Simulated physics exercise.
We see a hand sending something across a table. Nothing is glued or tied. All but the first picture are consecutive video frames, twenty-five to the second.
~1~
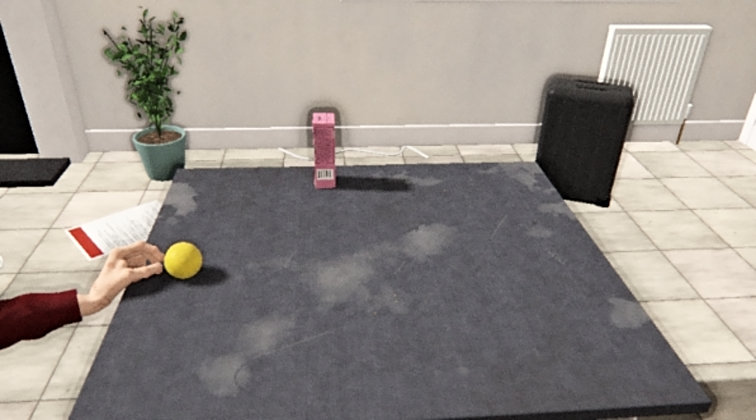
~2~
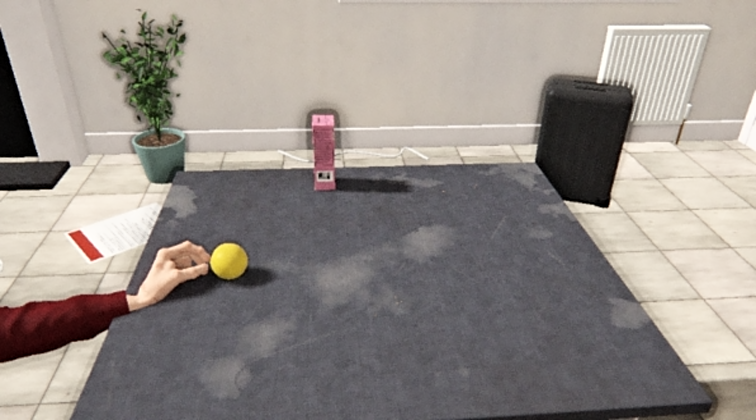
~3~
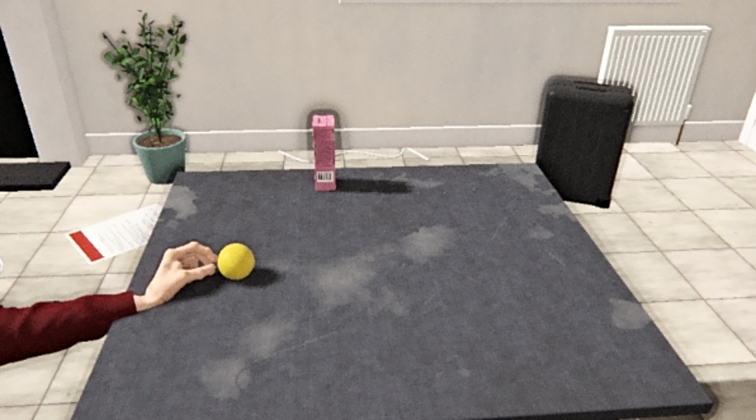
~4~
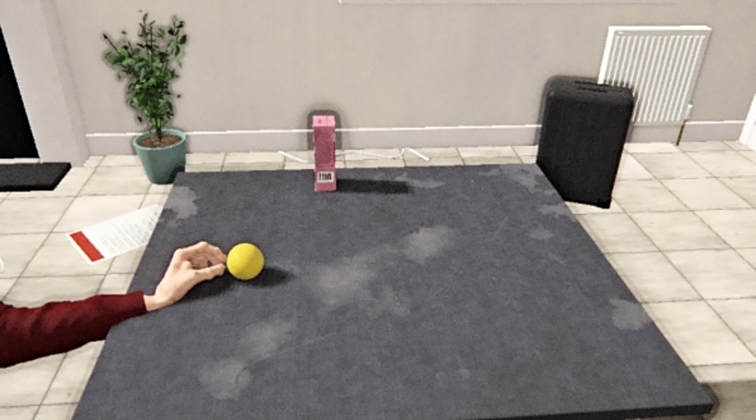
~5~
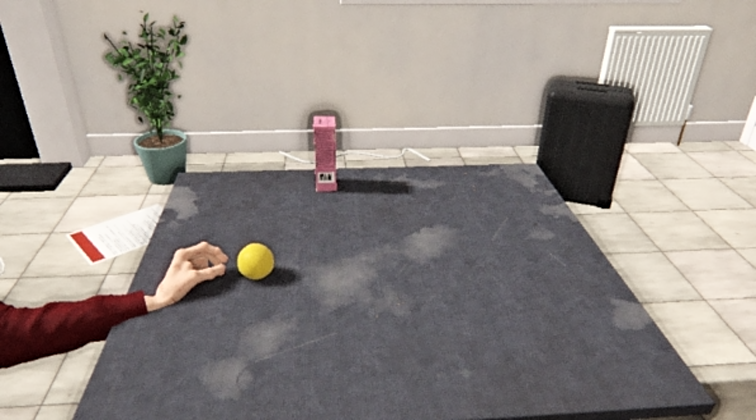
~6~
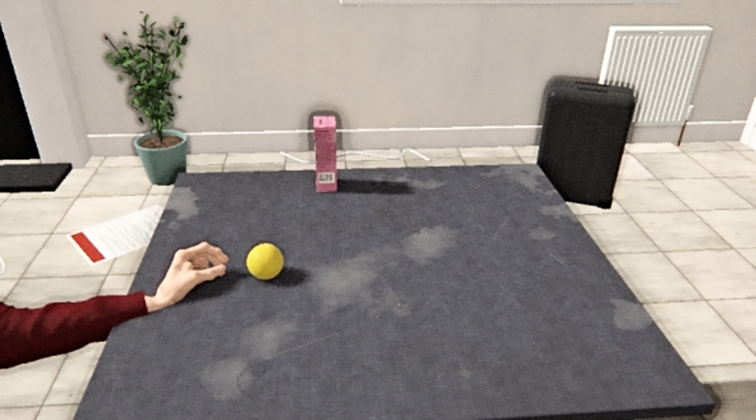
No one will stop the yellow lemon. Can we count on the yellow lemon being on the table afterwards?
The yellow lemon stays on the table.
Then, 0.10 s after the last picture, yellow lemon rolled about its own width near (286, 261).
Then, 0.20 s after the last picture, yellow lemon rolled about its own width near (302, 260).
Then, 0.30 s after the last picture, yellow lemon rolled well along near (314, 260).
Then, 0.50 s after the last picture, yellow lemon rolled well along near (328, 259).
At rest, moved from the start, yellow lemon. Seen from the same camera at the end, yellow lemon near (330, 259).
